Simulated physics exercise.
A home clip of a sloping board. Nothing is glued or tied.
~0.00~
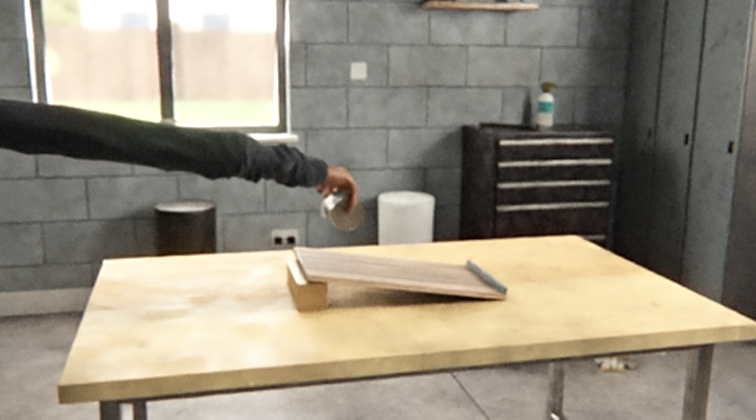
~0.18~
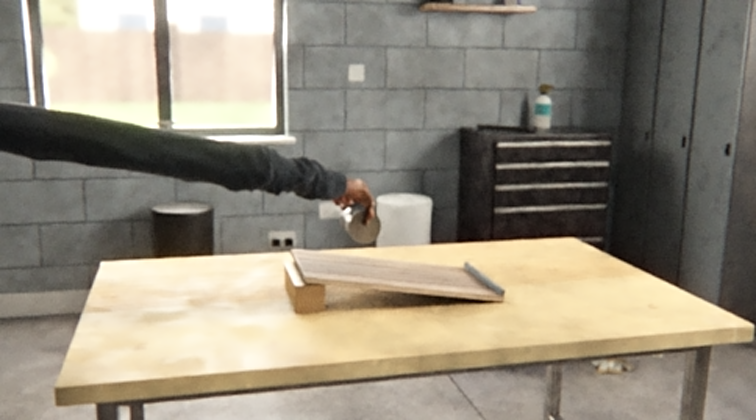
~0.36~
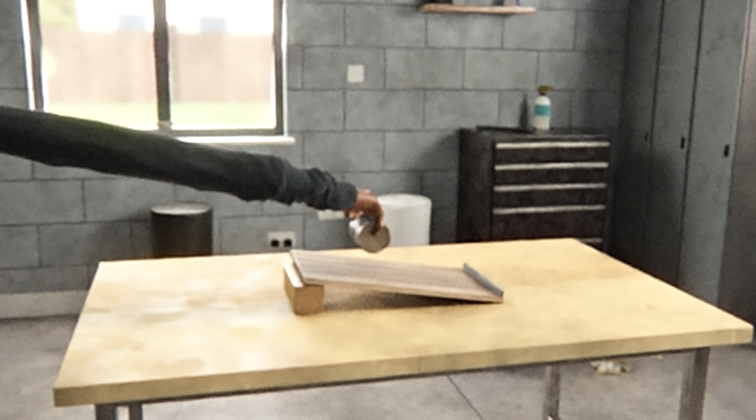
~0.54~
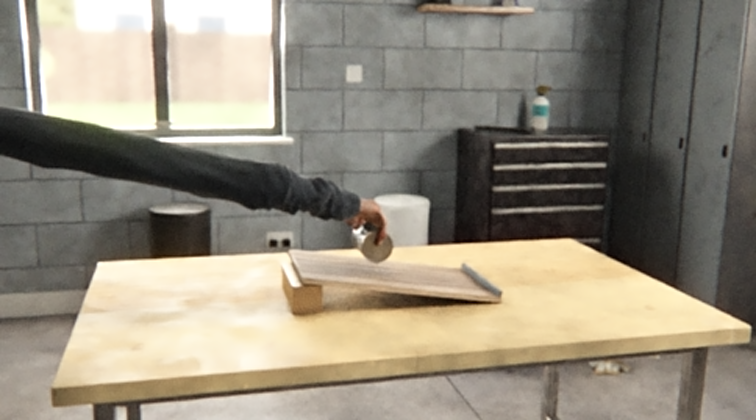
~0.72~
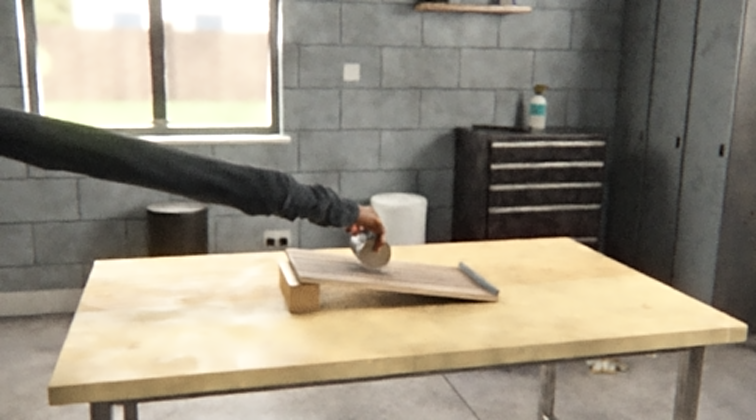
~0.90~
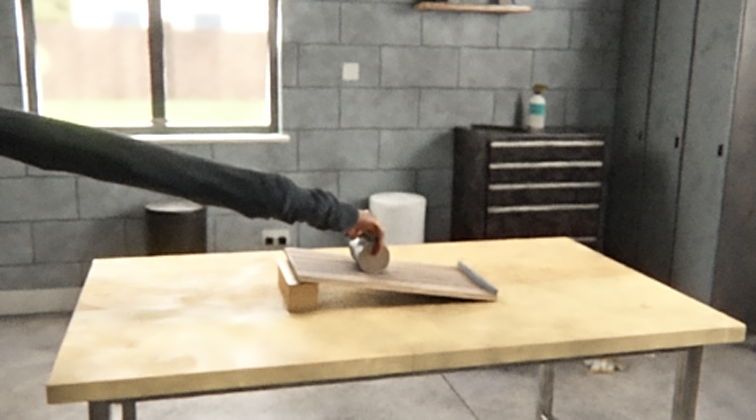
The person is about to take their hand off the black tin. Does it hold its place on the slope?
Here the black tin slides or rolls down.
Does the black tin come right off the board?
The black tin comes off the board.
After 2.00 s, black tin now off the board.
After 3.30 s, things are still on the move.
In the end (4.0 s), off the board, black tin. The black tin runs down the board.
